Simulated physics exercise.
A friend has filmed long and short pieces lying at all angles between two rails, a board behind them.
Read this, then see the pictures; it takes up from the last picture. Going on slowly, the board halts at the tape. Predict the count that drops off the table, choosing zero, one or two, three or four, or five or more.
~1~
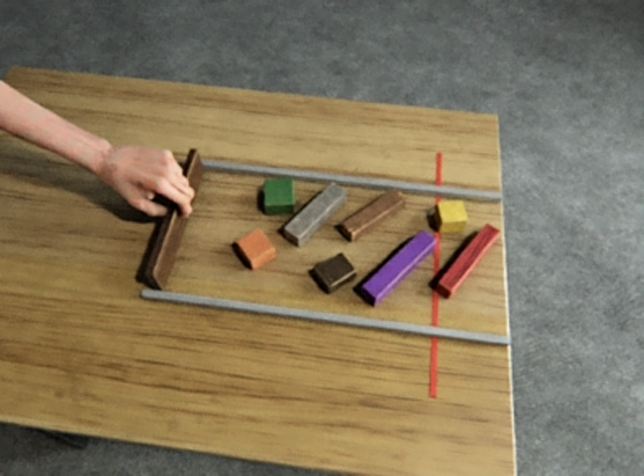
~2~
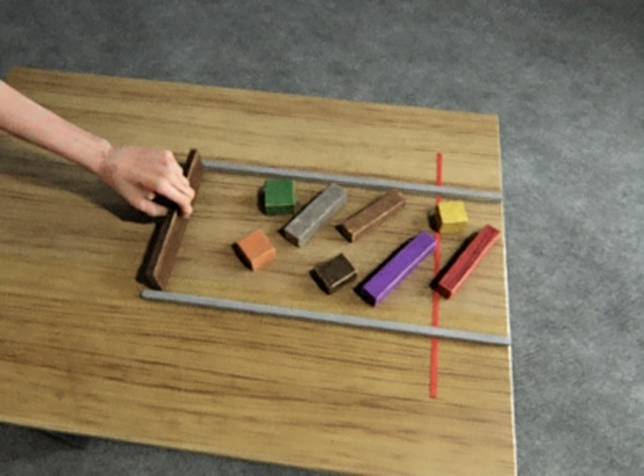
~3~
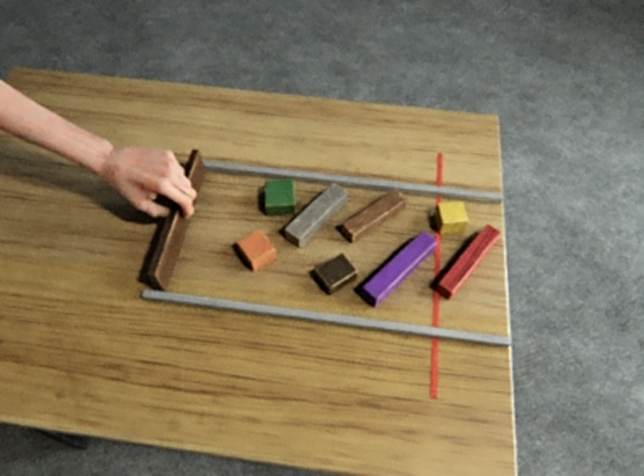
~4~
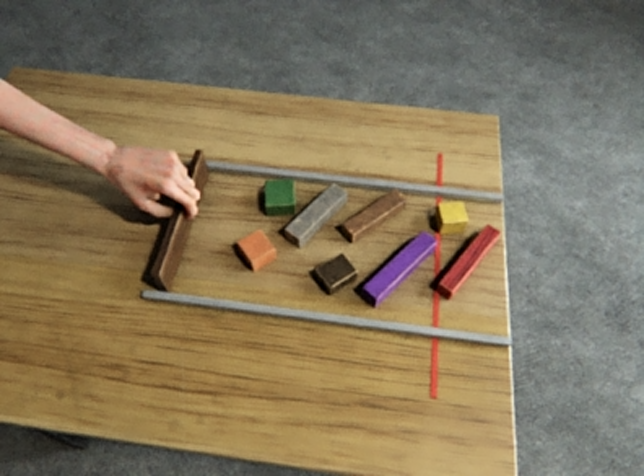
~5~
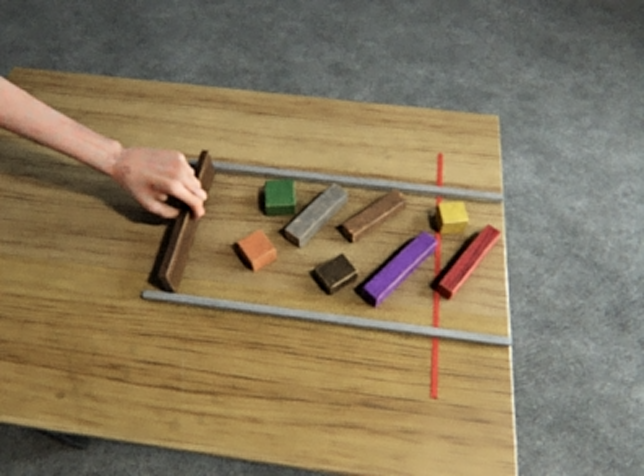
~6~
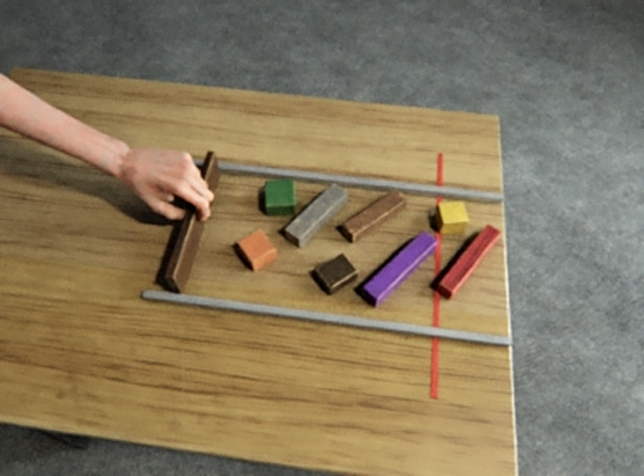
So the push knocks one or two off, going by the tape.
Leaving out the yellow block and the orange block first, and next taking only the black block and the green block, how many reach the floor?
Falls come to 1 the first time and 0 the other time.
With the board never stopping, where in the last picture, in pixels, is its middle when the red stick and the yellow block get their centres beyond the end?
The middle is at (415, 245) when it's the red stick, and at (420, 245) when it's the yellow block.
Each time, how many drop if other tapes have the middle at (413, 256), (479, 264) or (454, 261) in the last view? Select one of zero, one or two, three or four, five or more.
In the order the places were given: No fall at all, more than four, three or four.
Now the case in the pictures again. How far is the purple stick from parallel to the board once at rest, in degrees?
The angle is some 20°.
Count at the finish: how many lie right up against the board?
It touches 3.
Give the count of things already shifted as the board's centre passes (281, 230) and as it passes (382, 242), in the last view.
Counts: 3 / 8.
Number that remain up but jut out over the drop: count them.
That'd be 2.
A little later, none off yet; red stick at rest near (469, 261); yellow block at rest near (451, 218); purple stick at rest near (400, 268).
Next, none off yet; red stick at rest near (469, 261); yellow block moving near (456, 220); purple stick shifted a little near (429, 281).
When it is over, the number that fall off is one or two; down, yellow block and red stick.
